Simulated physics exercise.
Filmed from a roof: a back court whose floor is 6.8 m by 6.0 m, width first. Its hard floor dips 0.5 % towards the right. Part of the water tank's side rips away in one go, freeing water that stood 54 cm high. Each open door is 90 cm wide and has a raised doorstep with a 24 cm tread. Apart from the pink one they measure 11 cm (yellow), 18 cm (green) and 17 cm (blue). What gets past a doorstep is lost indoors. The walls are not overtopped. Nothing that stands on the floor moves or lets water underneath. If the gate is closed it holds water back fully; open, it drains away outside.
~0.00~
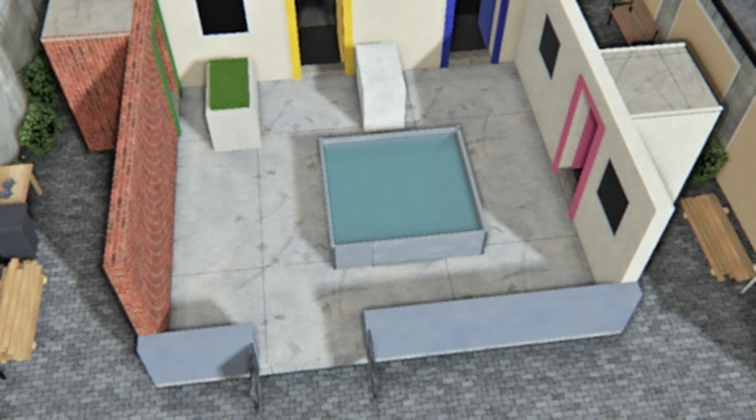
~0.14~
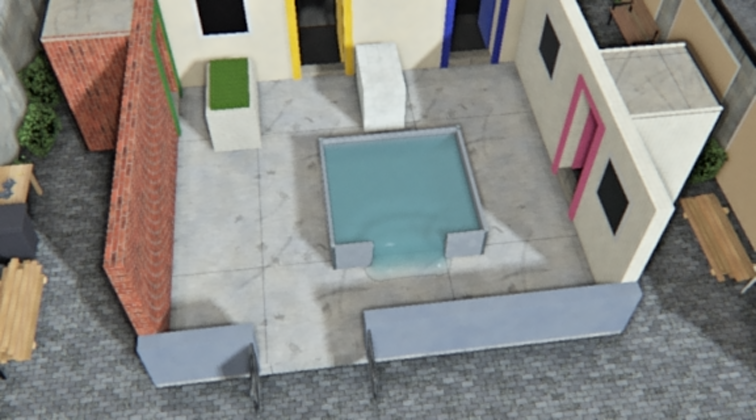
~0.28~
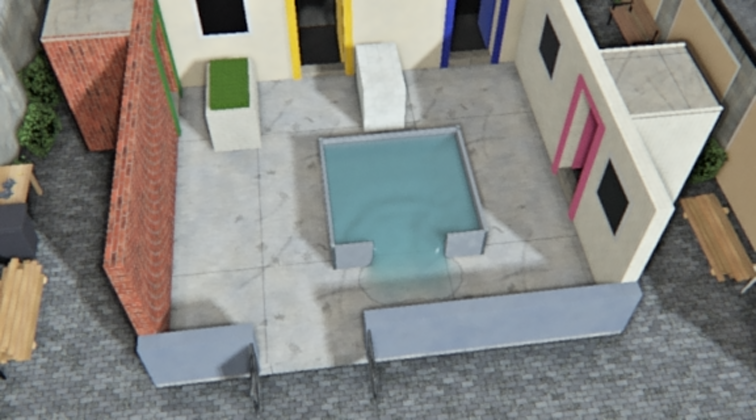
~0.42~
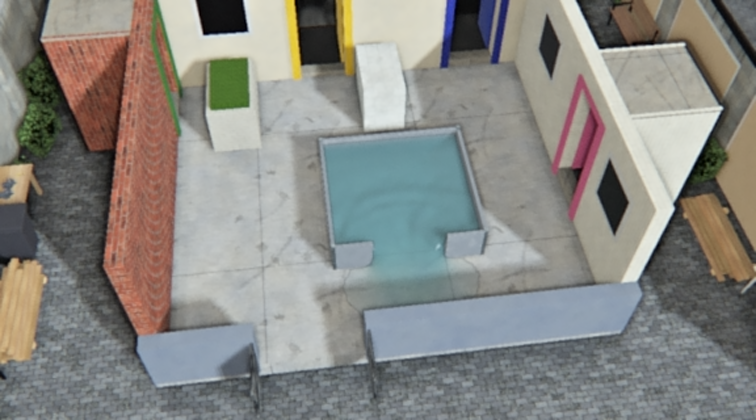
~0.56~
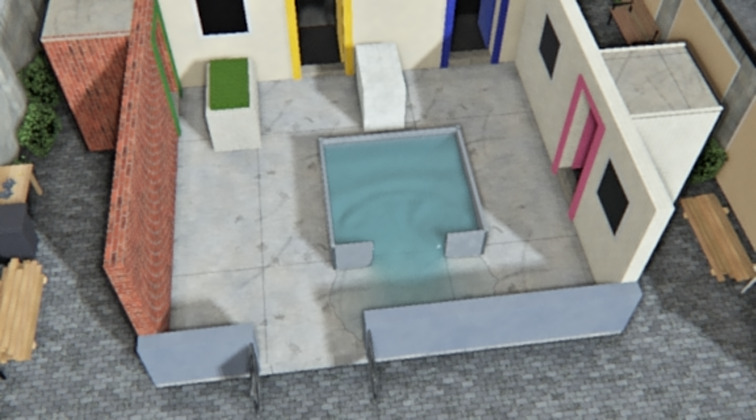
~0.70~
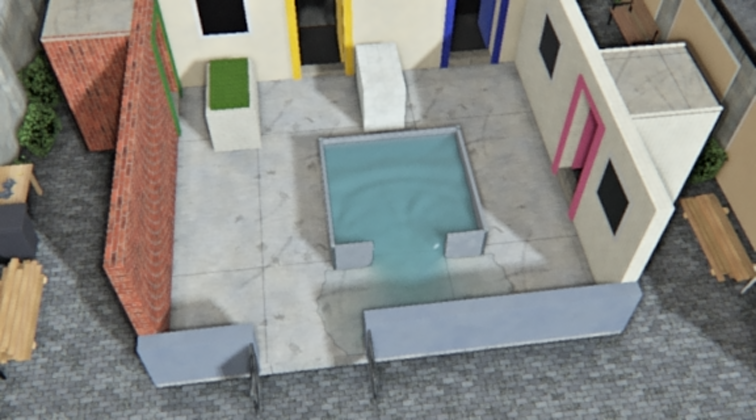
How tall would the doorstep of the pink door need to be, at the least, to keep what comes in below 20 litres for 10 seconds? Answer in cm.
Close to 5.5 cm is just enough.
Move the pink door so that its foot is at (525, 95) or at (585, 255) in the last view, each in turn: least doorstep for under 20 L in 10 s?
Roughly 8.0 and 17 cm.
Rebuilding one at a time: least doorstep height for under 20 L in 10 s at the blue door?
About 10.5 cm at blue.
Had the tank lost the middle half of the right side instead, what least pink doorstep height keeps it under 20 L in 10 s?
Then roughly 31 cm.
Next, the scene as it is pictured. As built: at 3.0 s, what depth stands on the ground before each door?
Depths in cm: Yellow 0, pink 9, green 0, blue 0.
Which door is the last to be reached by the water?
The yellow one.
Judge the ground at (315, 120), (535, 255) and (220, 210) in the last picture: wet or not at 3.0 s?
In turn: Still dry, wet, dry.
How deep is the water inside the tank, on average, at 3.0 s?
Some 30 cm.
After 1.4 s water covers 15 % of the floor, deepest (41 cm) near (417, 322); it has not reached the pink door.
After 3.0 s water covers 40 % of the floor, deepest (30 cm) near (599, 312); 9 cm at the pink door, 0 litres in over its 19 cm doorstep.
After 10.0 s water covers 95 % of the floor, deepest (13 cm) near (493, 122); 5 cm at the pink door, 0 litres in over its 19 cm doorstep.
At the pink door as built, the water arrived by 2.4 s and peaked near 10 cm at 3.8 s.
With a doorstep of 5 cm, 24 litres would have come in within the 10 s; with 6 cm, 14 litres. So under 20 litres takes about 5.5 cm.
